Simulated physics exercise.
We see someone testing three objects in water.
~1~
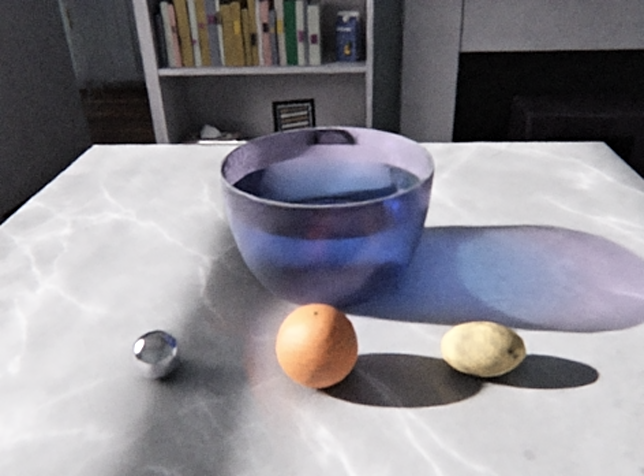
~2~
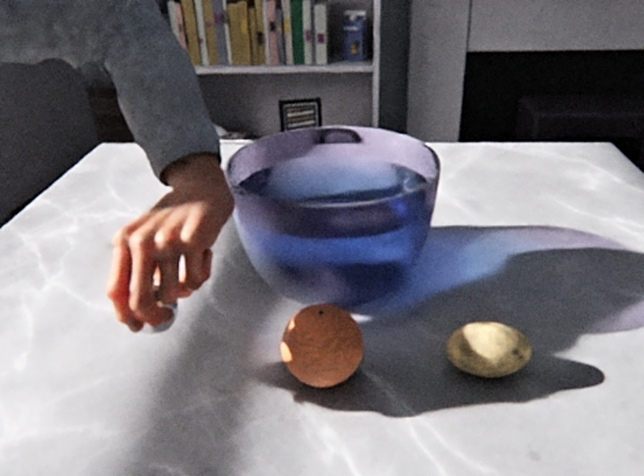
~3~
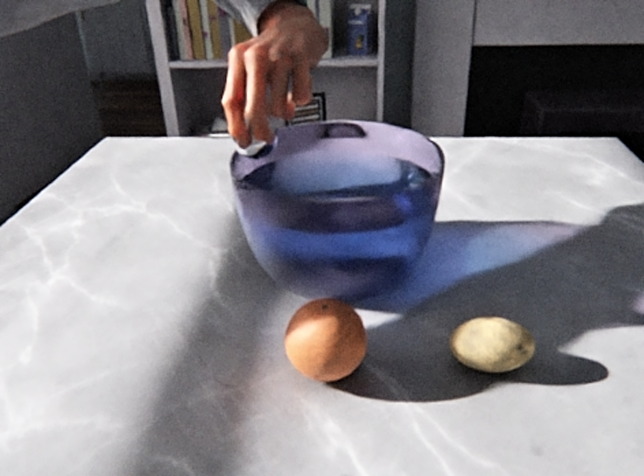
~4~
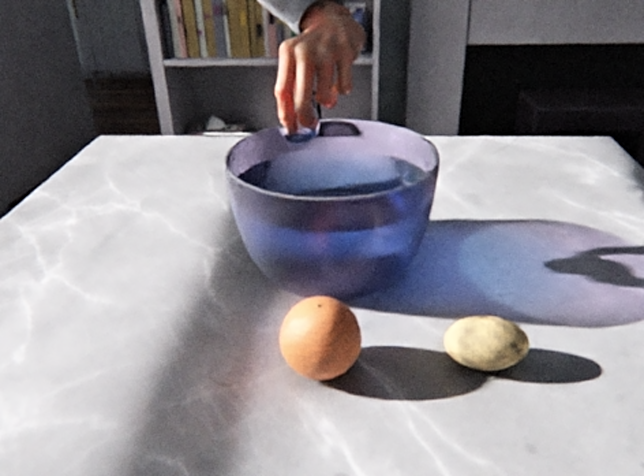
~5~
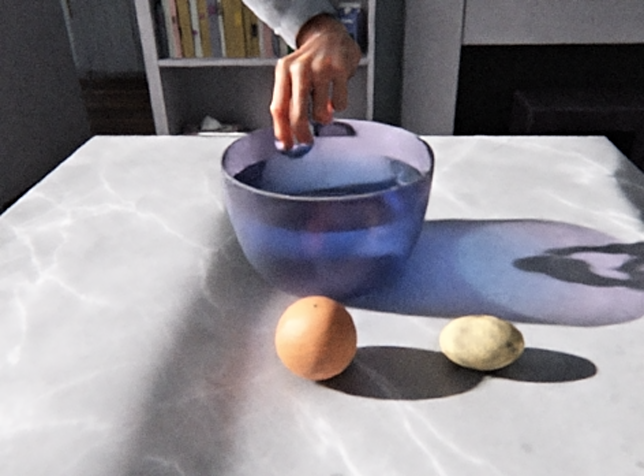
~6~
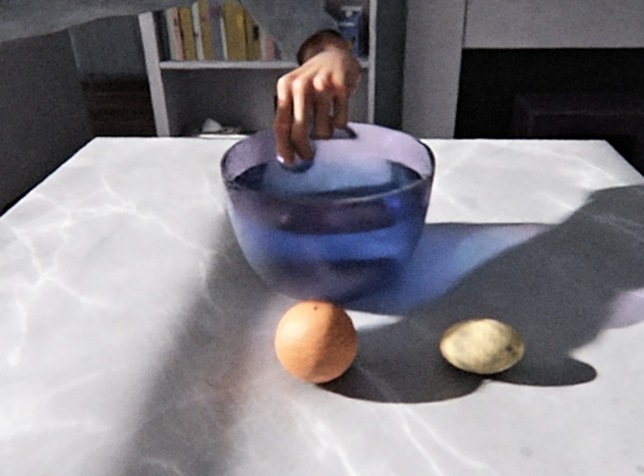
A hand reaches in from the left and picks up the shiny steel ball at the left of a row with an orange and a potato. It carries the ball up and right, over the big blue bowl of water, then lowers it until it is just above the surface.
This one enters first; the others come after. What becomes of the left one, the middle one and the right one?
Note: Left one heads down, middle one is buoyant, right one heads down.
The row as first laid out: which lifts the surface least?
It is the leftmost piece.
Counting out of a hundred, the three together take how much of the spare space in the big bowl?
My figure is 22 per cent.
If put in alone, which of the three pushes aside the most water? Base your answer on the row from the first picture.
That's the centre of the three.
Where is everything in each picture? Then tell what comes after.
In the first picture, the row from the left; steel ball (156, 354); orange (317, 346); potato (484, 349).
In the second picture, a hand picks up the steel ball; steel ball (153, 309); potato (489, 349).
In the third picture, it is carried over; steel ball (255, 136); orange (326, 339).
In the fourth picture, it is above the big bowl; steel ball (299, 123); potato (487, 343).
In the fifth picture, it comes down; steel ball (295, 138); orange (316, 338).
In the sixth picture, it is just over the surface; steel ball (296, 154); orange (316, 341); potato (482, 346).
Soon after, the steel ball goes to the bottom.
Later, the orange floats.
In the end, the potato goes to the bottom; afloat, orange.
